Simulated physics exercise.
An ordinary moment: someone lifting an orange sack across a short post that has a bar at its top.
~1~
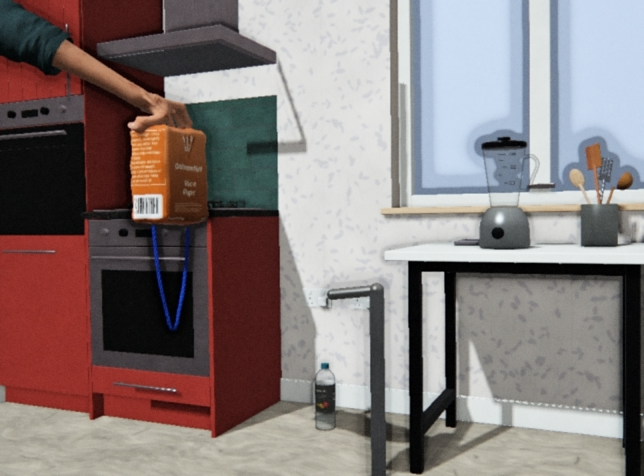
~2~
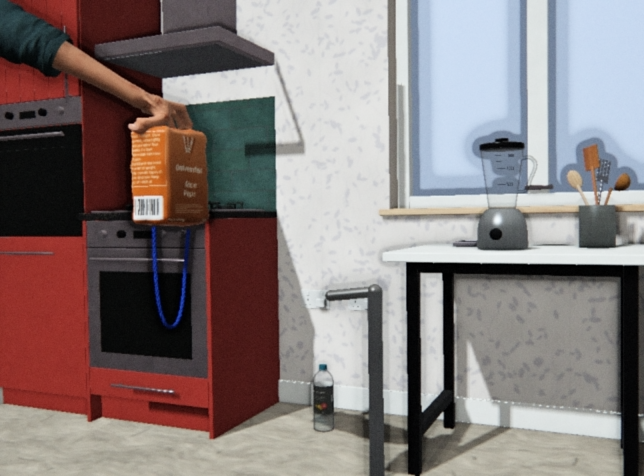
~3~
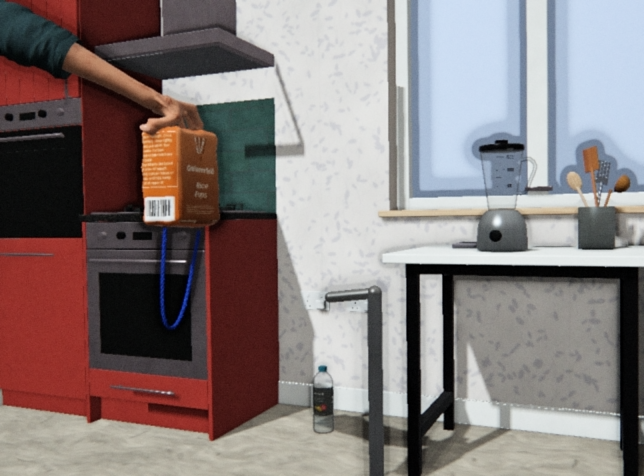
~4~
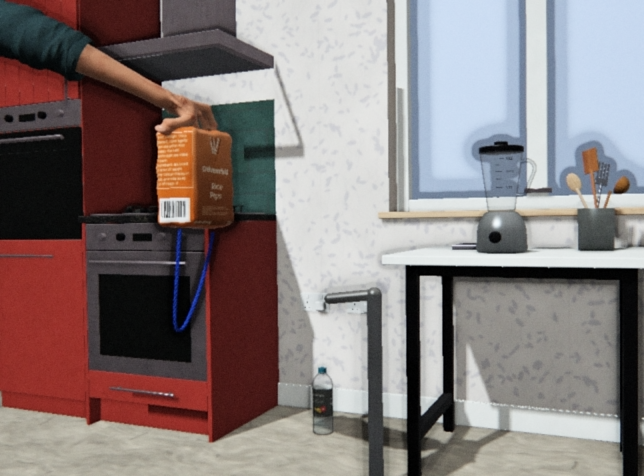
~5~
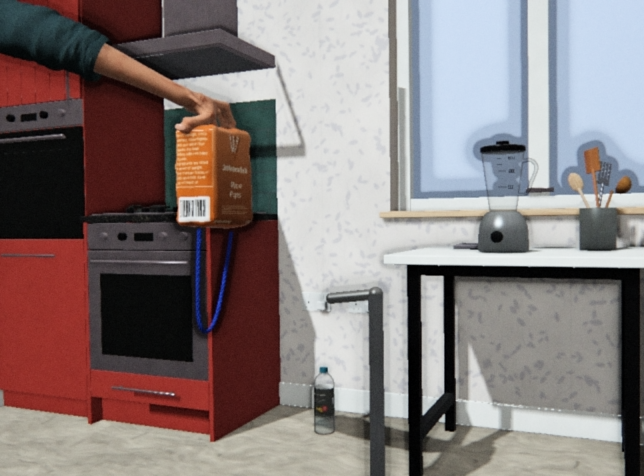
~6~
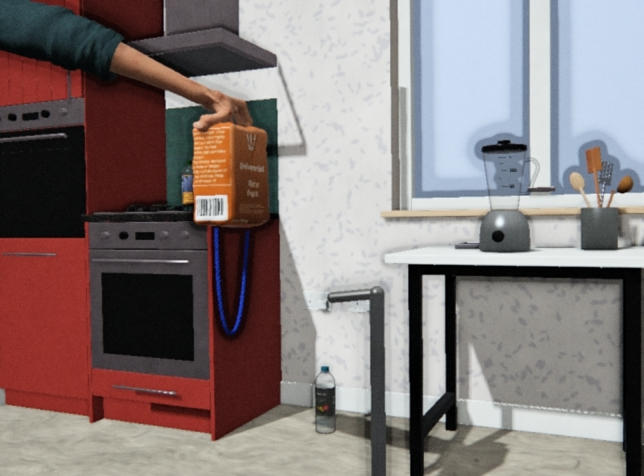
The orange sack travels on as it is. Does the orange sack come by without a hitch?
The orange sack snags on the hook.
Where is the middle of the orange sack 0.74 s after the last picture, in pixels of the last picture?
Close to (320, 173).
Then, 0.74 s later than the last view, sack nearing the post near (320, 173).
Then, 1.42 s later than the last view, sack over the post near (412, 169).
Finally, sack past the post near (462, 166); loop tight round the post, hand stopped. The orange sack gets caught.
